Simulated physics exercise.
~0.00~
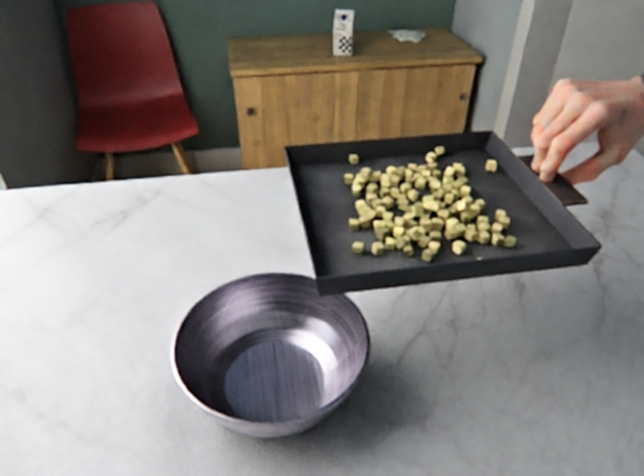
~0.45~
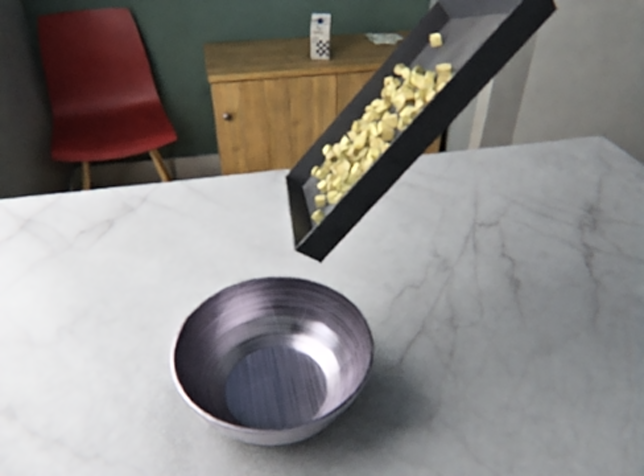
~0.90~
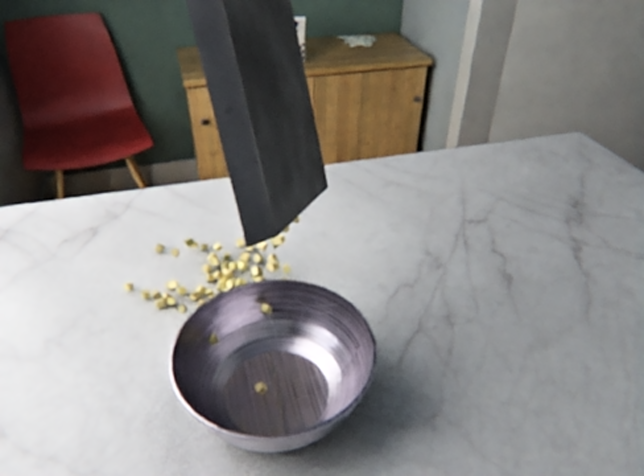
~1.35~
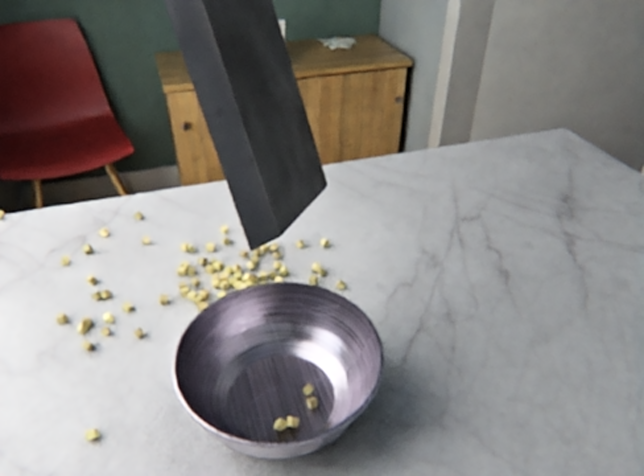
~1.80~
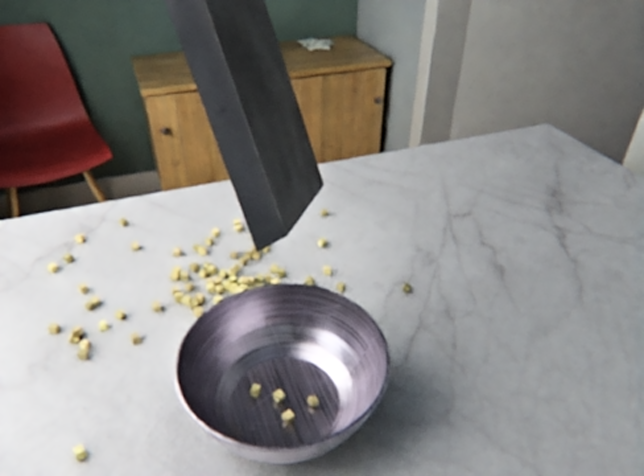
A dark, shallow tray loaded with small yellow-green potato cubes is held by a hand at the right above a white marble table, seen from slightly above. A purplish metal bowl sits on the table, with a red chair and a wooden cabinet behind against a green wall. The tray rises and tips down to the left, then swings past upright as the cubes pour out. Most land behind the bowl and scatter leftward across the marble. The tray stays steeply tipped while the view drifts slightly, and only a few cubes end up in the bowl.
